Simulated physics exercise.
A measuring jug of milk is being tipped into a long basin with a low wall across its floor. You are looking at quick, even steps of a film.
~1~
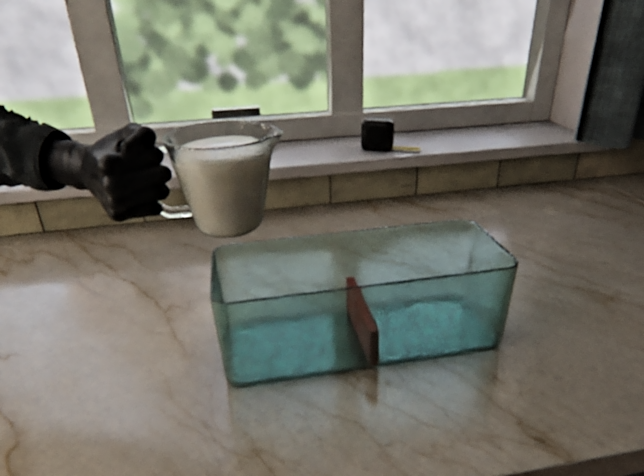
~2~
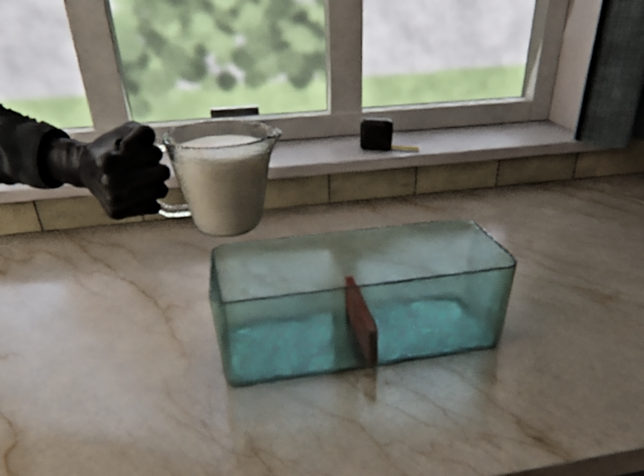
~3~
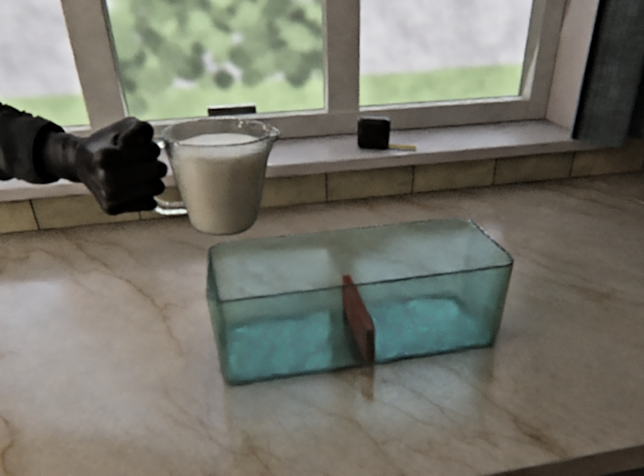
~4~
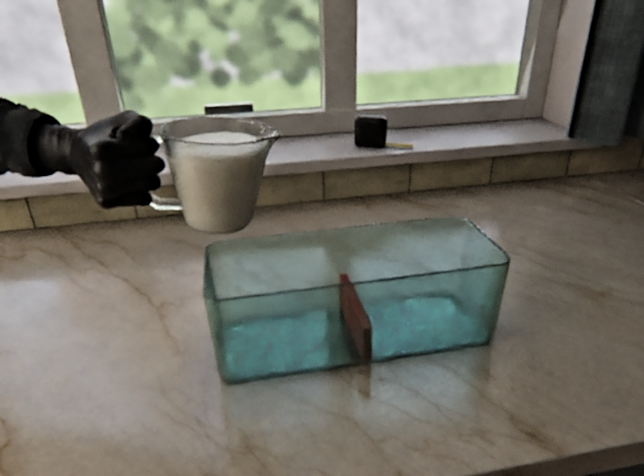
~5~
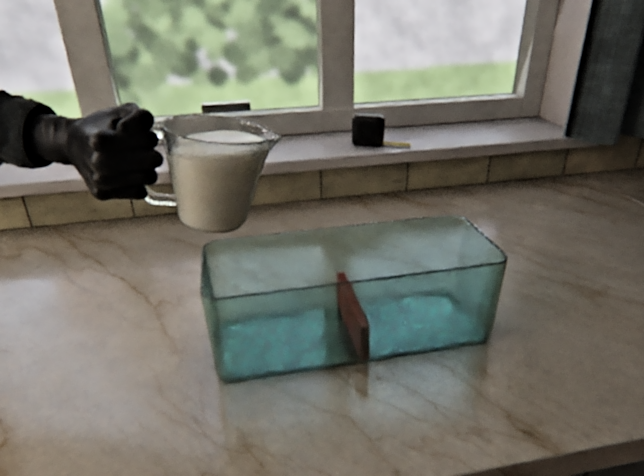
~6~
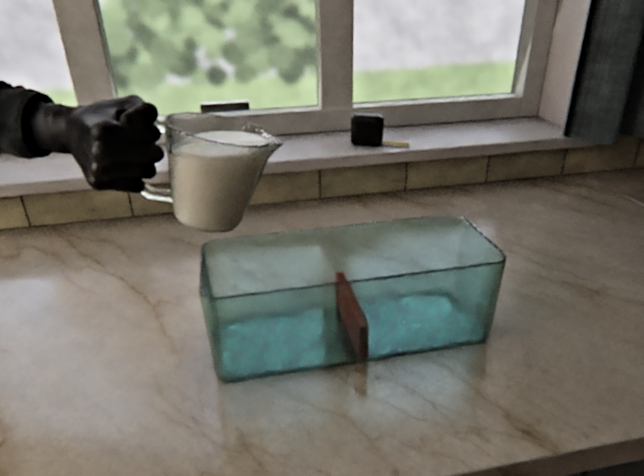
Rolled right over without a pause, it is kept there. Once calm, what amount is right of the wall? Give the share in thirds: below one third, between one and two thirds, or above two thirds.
The share right of the wall is left smaller than one third.
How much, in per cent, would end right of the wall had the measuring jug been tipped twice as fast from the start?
It comes to 10 per cent or so.
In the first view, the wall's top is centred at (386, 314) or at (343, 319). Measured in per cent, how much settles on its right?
Around 15 percent in try one and around 60 percent in try two.
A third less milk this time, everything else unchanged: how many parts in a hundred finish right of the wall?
0 per cent.
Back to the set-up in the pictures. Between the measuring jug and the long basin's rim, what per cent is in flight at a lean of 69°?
Airborne fraction: Approx. 20 %.
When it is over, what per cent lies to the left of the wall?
I'd put it near 85 per cent.
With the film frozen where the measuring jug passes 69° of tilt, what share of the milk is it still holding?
About 60 per cent.
A moment on, the measuring jug is tipped part way and 62 per cent is still to pour, 16 is left of the wall and 3 right of it.
Next, the measuring jug is tipped right over and 7 per cent is still to pour, 78 is left of the wall and 9 right of it.
Then the measuring jug is tipped right over and 0 per cent is still to pour, 87 is left of the wall and 11 right of it.
Later the measuring jug is tipped right over and 0 per cent is still to pour, 87 is left of the wall and 11 right of it.
At rest 87 per cent lies left of the wall, 11 right of it and 1 outside.
